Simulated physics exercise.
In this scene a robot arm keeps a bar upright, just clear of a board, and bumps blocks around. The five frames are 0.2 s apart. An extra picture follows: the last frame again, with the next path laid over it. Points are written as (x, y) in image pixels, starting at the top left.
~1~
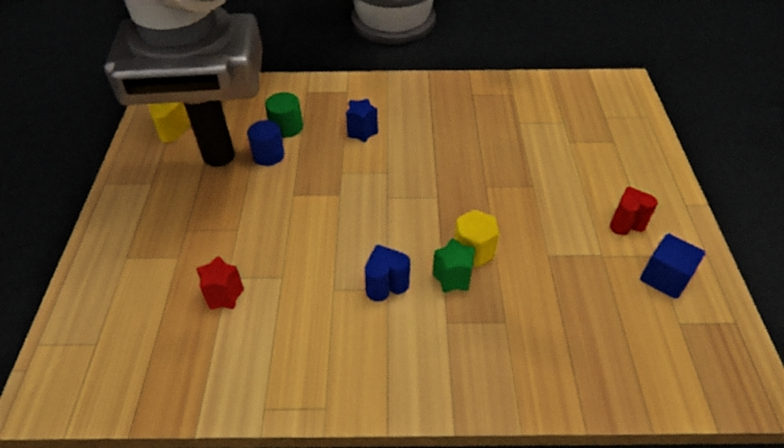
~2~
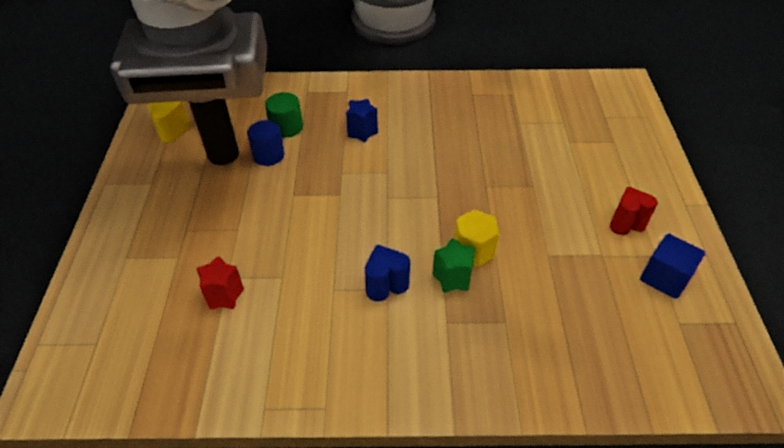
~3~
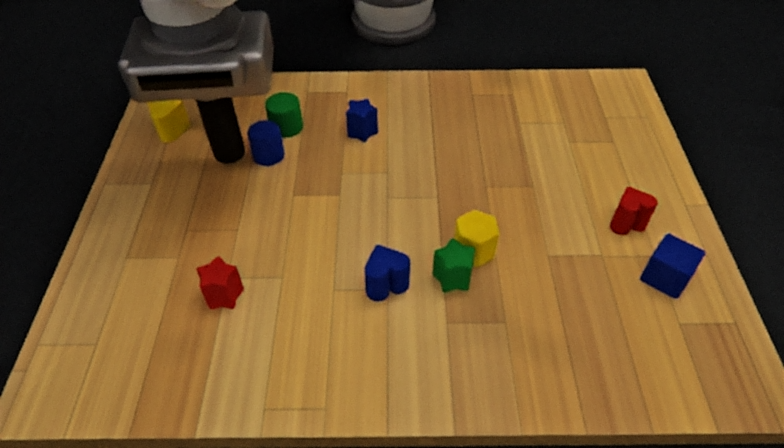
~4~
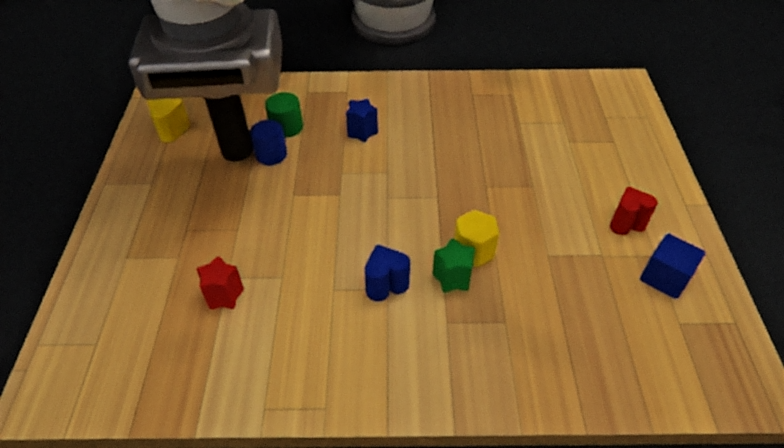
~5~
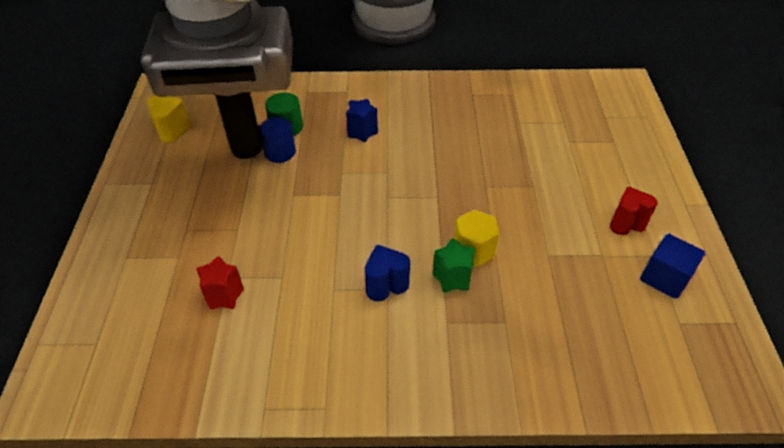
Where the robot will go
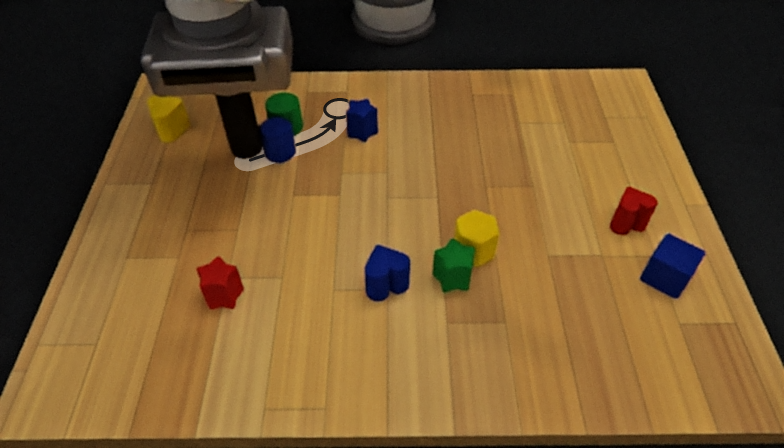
A robot arm's black bar moves right and nudges the blue round block slightly right.
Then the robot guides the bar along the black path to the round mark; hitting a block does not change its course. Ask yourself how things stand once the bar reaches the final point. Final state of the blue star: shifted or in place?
Once the bar is done, the blue star is in a new spot.
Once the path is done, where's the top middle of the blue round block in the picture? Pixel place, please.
Around (359, 104).
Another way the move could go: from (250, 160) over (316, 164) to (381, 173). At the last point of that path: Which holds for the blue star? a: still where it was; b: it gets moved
I'll go with a - still where it was.
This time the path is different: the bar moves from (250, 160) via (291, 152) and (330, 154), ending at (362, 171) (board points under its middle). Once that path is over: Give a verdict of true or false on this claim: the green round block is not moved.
That claim is true.
Drawn move, from (250, 160) by way of (289, 147) and (324, 132) to (339, 109).
What follows on the original path. One third of the way, bar at (287, 135); blue round block at (316, 116).
Two thirds of the way, bar at (323, 120); blue round block at (353, 108); green round block at (284, 100); blue star at (380, 105), turned 15° anticlockwise.
At the end, bar at (338, 97); blue round block at (359, 104); green round block at (284, 100); blue star at (387, 104).
